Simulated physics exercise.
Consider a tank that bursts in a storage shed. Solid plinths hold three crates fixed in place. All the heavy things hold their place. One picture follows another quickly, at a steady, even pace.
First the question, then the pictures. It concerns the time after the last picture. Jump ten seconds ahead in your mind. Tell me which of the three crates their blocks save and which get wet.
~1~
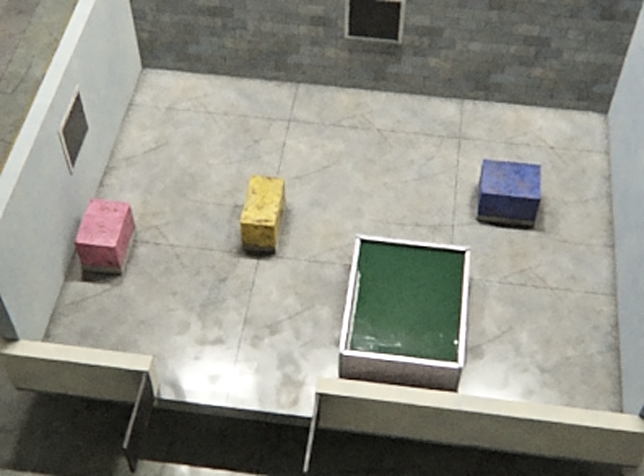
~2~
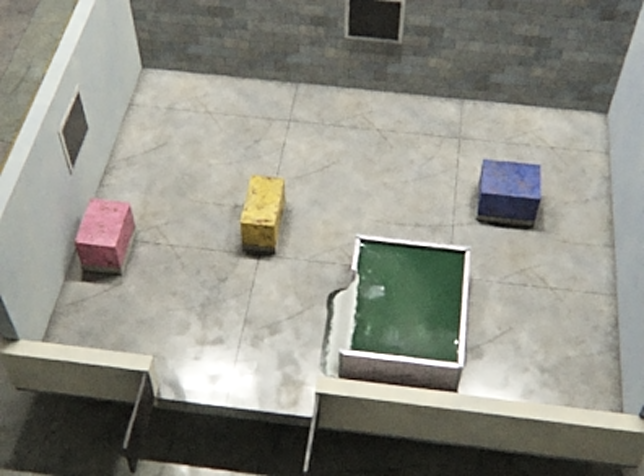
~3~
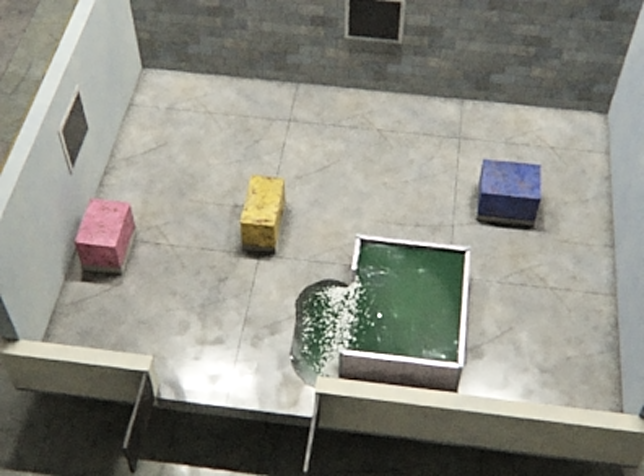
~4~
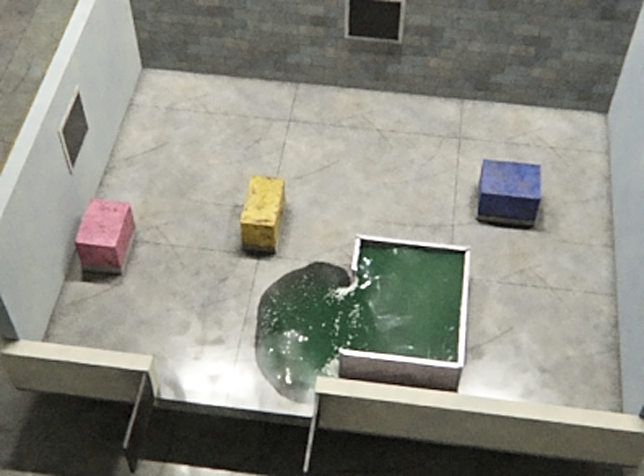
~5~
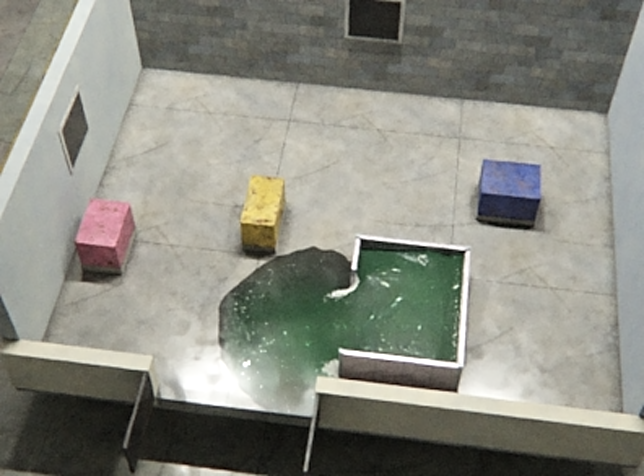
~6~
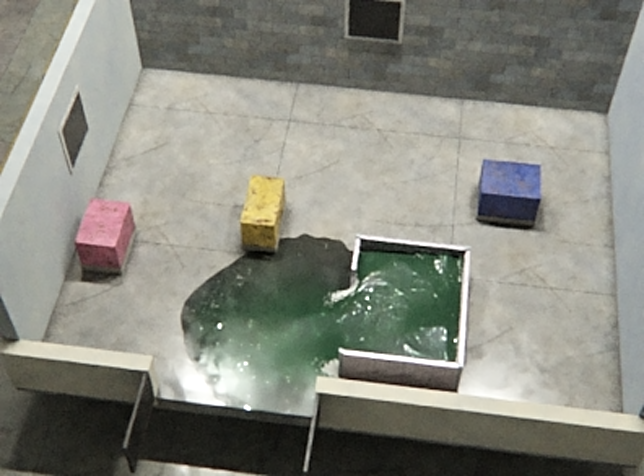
Here is how it ends: The blue crate is spared; the yellow crate is spared; the pink crate gets wet.
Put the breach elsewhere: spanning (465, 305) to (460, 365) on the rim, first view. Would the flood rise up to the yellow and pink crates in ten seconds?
As I see it, yellow stays clear and pink stays clear.
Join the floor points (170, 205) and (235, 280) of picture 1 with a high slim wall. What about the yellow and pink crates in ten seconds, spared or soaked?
Yellow crate: Reached; pink crate: Reached.
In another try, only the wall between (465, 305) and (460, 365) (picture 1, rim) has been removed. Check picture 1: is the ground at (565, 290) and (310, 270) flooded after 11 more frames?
As listed: Awash, dry.
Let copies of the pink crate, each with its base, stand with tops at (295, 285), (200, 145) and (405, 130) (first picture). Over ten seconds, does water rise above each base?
In order, the crates: One gets flooded, two stays clear, three stays clear.
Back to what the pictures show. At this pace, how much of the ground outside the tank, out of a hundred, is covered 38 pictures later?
Some 45 per cent.
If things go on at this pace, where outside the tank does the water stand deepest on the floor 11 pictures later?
I'd say near (34, 366).
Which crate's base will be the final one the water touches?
I'd name the blue one.
A moment on, water covers 25 % of the floor; the blue crate not reached, the yellow crate water round its plinth, the pink crate water round its plinth.
Next, water covers 25 % of the floor; the blue crate not reached, the yellow crate water round its plinth, the pink crate water round its plinth.
Then, water covers 30 % of the floor; the blue crate not reached, the yellow crate water round its plinth, the pink crate water round its plinth.
Later, water covers 45 % of the floor; the blue crate not reached, the yellow crate water round its plinth, the pink crate water round its plinth.
In the end, water covers 65 % of the floor; the blue crate stayed above the water, the yellow crate stayed above the water, the pink crate was topped.
